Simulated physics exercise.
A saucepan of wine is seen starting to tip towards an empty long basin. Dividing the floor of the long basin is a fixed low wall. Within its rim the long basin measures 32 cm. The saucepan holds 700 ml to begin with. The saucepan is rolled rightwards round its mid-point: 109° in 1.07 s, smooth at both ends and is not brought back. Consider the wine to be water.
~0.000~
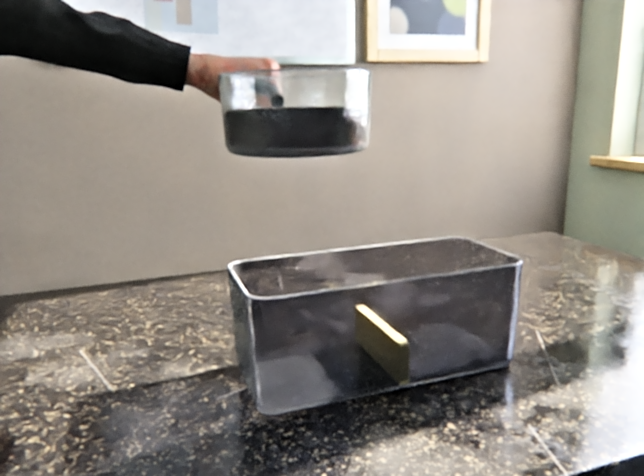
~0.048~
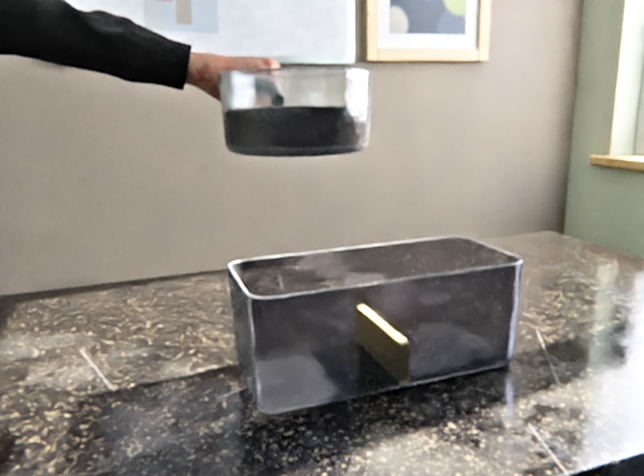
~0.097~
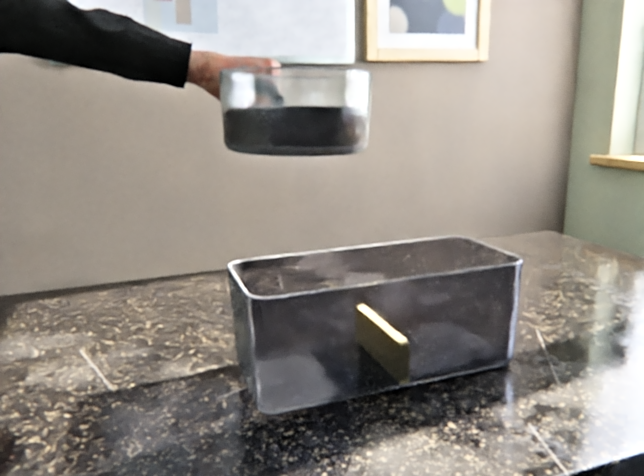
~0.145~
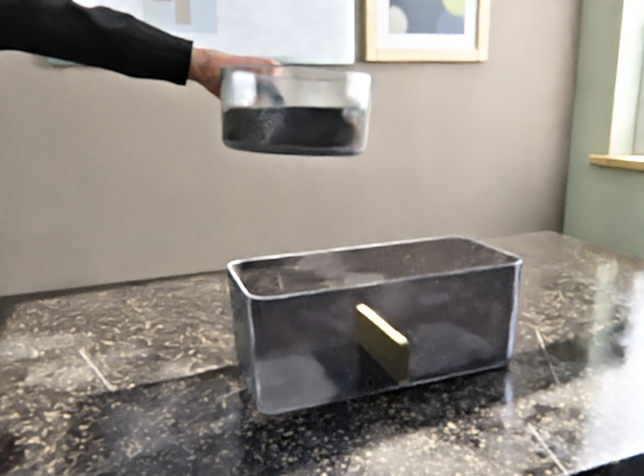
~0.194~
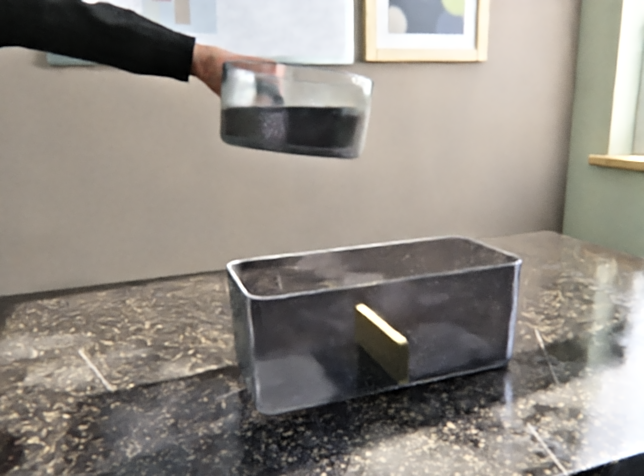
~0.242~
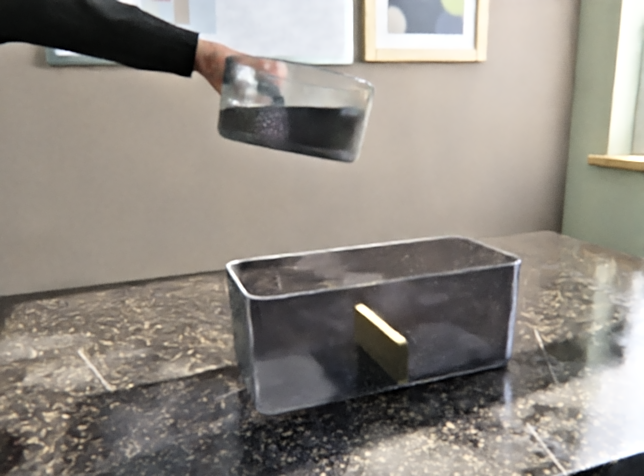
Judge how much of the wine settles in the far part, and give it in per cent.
Some 80 per cent settles in the far part.
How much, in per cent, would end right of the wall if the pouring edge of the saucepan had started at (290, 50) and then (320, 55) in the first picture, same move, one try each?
Try 1: 10 %; try 2: 40 %.
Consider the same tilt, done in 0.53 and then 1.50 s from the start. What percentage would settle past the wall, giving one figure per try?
First 60, then 85 per cent.
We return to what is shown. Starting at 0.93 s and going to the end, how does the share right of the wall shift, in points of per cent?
The share moves up, by some 12 per cent.
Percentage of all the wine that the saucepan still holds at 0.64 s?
Close to 62 percent of the liquid remains at that time.
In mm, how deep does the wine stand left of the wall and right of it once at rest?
Once settled, the left stands around 6 mm and the right around 30 mm.
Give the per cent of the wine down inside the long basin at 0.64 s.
Some 4 per cent.
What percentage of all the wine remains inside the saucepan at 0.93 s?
About 12 % is still there.
Then, 0.64 s in, the tilt is 71° and 61 per cent is still to pour, 0 is left of the wall and 4 right of it.
Then, 0.93 s in, the tilt is 105° and 11 per cent is still to pour, 5 is left of the wall and 69 right of it.
Then, 1.24 s in, the tilt is 109° and 0 per cent is still to pour, 18 is left of the wall and 80 right of it.
Then, 1.57 s in, the tilt is 109° and 0 per cent is still to pour, 19 is left of the wall and 81 right of it.
Finally, 19 per cent lies left of the wall, 80 right of it and 1 outside.
